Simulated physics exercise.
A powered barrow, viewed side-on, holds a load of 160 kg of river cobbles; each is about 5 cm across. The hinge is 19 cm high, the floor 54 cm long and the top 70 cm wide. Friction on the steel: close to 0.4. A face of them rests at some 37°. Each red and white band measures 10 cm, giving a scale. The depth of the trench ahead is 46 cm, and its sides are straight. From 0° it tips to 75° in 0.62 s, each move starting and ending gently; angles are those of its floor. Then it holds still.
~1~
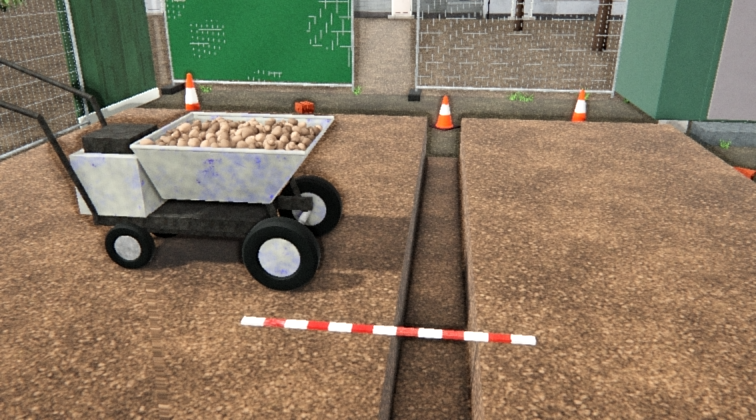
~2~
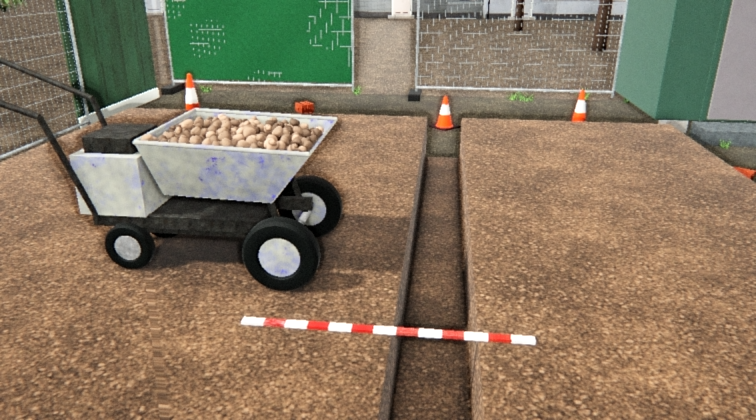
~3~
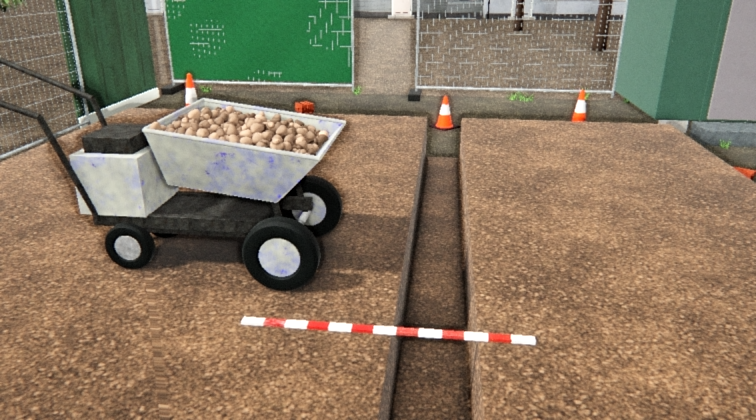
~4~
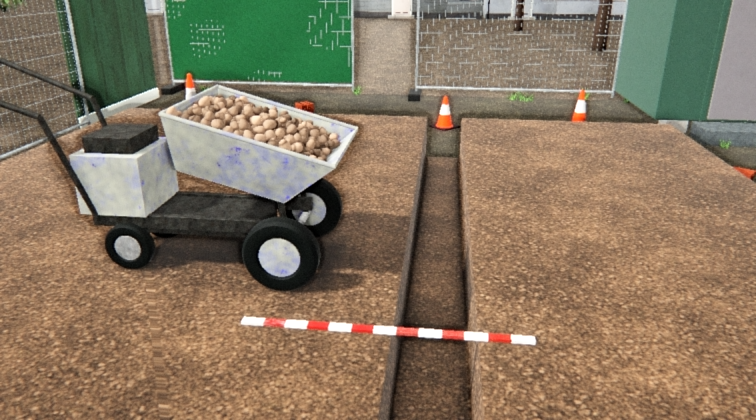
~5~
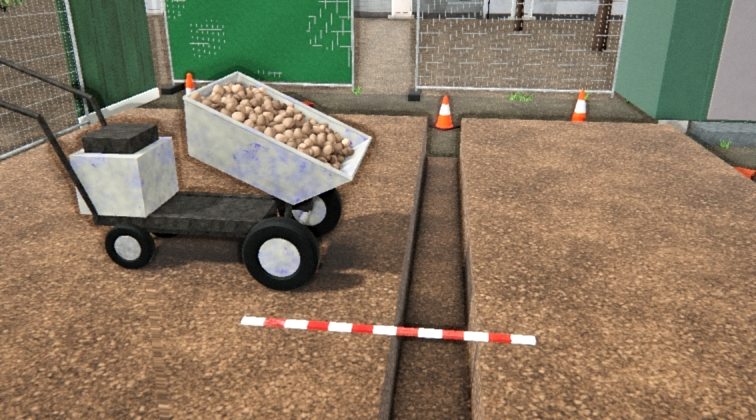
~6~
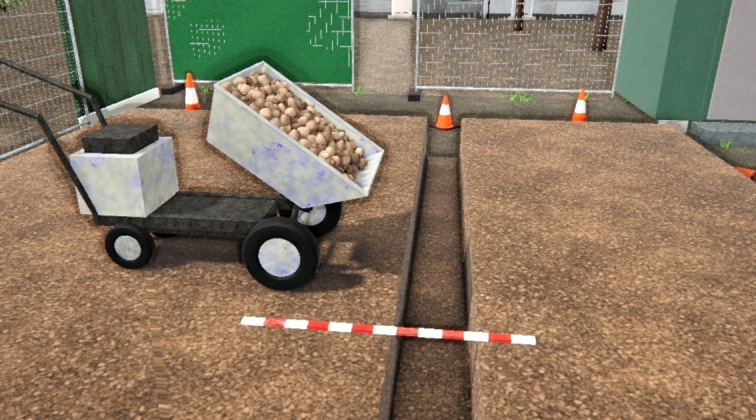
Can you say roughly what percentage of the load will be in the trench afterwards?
Roughly 79 per cent, I would say.
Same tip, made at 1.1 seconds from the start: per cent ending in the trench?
Roughly 95 per cent would.
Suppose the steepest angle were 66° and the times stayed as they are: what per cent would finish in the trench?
Roughly 80%.
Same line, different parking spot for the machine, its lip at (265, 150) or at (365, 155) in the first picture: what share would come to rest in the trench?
Estimates: 85 % then 20 %.
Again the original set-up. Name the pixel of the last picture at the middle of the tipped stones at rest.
In the last view, about (447, 326).
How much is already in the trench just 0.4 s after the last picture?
Around 50 per cent of it, at that instant.
Then, 0.2 s after the last picture the floor is at 63°, 100 % in the tray; the foremost stones are at (392, 210).
Then, 0.4 s after the last picture the floor is at 75°, 50 % in the tray, 48 % in the trench, 1 % past the trench; the foremost stones are at (479, 270).
Then, 0.8 s after the last picture the floor is at 75°, 6 % in the tray, 73 % in the trench, 21 % past the trench; the foremost stones are at (666, 286).
Then, 2.7 s after the last picture the floor is at 75°, 0 % in the tray, 79 % in the trench, 21 % past the trench; the foremost stones are past the picture's edge.
